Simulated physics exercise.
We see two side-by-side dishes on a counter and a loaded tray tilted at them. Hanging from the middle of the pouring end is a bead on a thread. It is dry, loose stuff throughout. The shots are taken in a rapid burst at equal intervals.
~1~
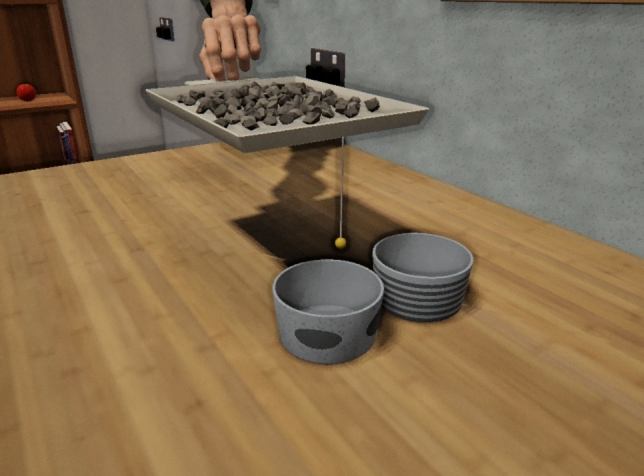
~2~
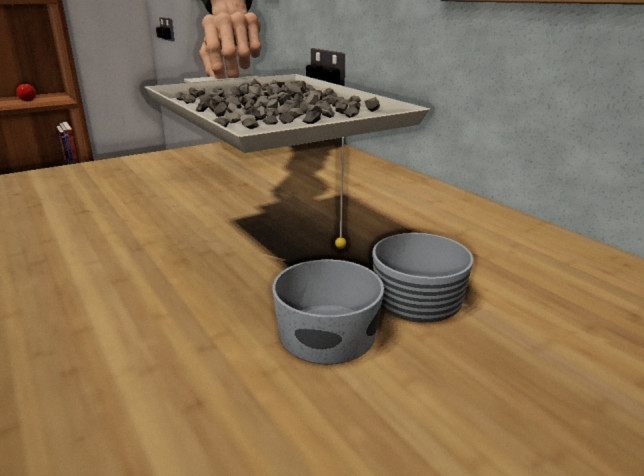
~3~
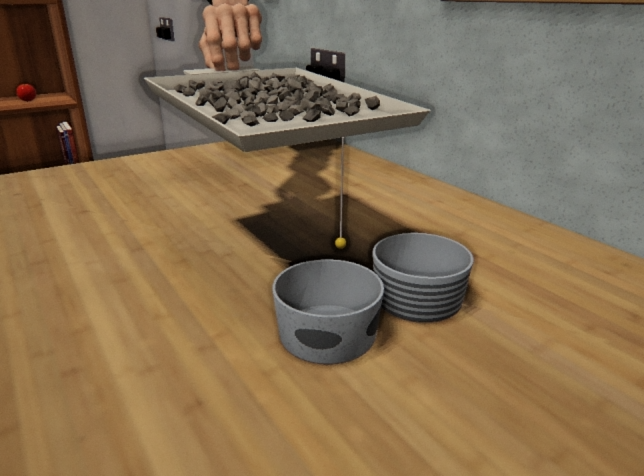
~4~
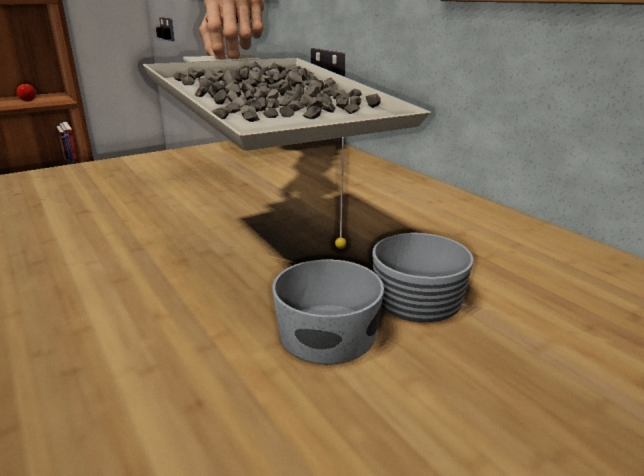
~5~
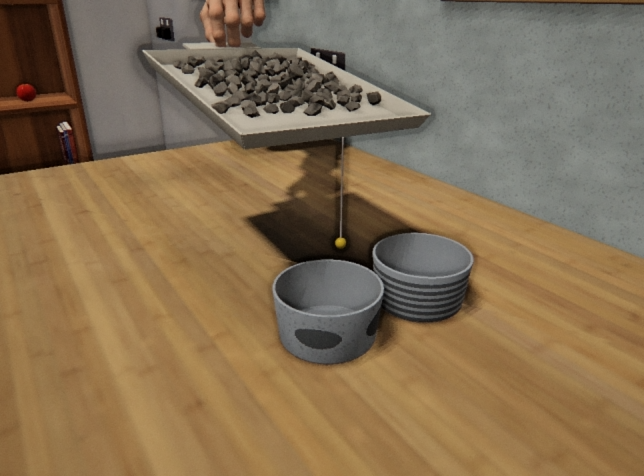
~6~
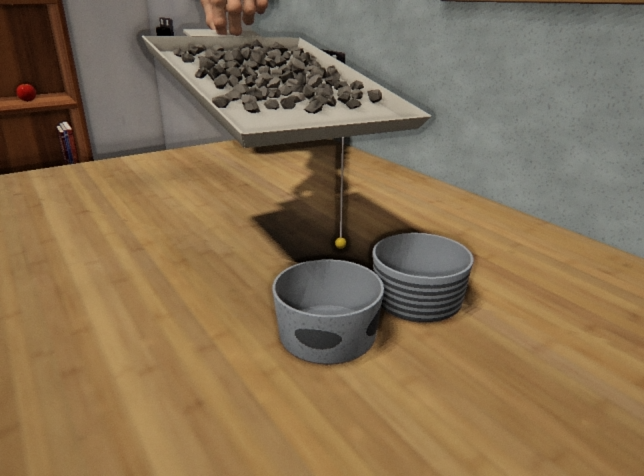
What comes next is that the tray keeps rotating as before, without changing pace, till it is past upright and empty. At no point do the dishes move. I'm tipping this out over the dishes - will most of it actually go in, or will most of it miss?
Basically it's a mostly caught load, that one.
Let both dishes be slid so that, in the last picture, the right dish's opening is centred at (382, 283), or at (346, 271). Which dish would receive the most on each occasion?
Well, first the dish at right, then the dish at right.
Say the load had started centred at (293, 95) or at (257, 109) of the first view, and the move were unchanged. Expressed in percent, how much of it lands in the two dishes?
Close to 80 and close to 80 per cent.
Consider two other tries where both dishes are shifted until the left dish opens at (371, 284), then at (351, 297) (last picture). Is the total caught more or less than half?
Try 1: The greater share; try 2: The greater share.
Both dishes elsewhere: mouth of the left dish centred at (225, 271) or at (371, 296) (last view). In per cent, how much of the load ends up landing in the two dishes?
About 0 and 60 per cent respectively.
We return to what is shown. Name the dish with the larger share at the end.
That would be the rightward one.
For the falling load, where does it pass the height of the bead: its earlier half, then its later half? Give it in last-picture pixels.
First half (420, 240); second half (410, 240).
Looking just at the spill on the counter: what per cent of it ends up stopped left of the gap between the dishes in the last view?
10 per cent, about.
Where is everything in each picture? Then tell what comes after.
Corners of the pouring end at (243, 134) and (420, 108), level; middle of the load at (273, 102), bits of gravel; left dish at (360, 333); right dish at (456, 294); bead on its thread at (341, 243), in the first frame.
Corners of the pouring end at (244, 133) and (420, 108), level; middle of the load at (273, 101), in the second frame.
Corners of the pouring end at (244, 132) and (421, 109), tipped barely, lowest at the right corner; middle of the load at (273, 96), in the third frame.
Corners of the pouring end at (245, 131) and (421, 110), tipped a little, lowest at the right corner; middle of the load at (274, 89), in the fourth frame.
Corners of the pouring end at (245, 130) and (422, 112), tipped a little, lowest at the right corner; middle of the load at (275, 83), in the fifth frame.
Corners of the pouring end at (246, 129) and (422, 113), tipped a little, lowest at the right corner; middle of the load at (276, 75); left dish at (360, 333); right dish at (456, 294), in the sixth frame.
Soon, tray tipped steeply; most on the tray; a stray few in the right dish; a small part in the air.
A while on, tray tipped right over; about a quarter on the tray; a small part in the left dish; about half in the right dish; a small part outside both; a small part in the air.
Towards the end, tray tipped past a quarter turn; about a quarter in the left dish; about two thirds in the right dish; about a quarter outside both.
Finally, tray tipped past a quarter turn; about a quarter in the left dish; about two thirds in the right dish; about a quarter outside both.
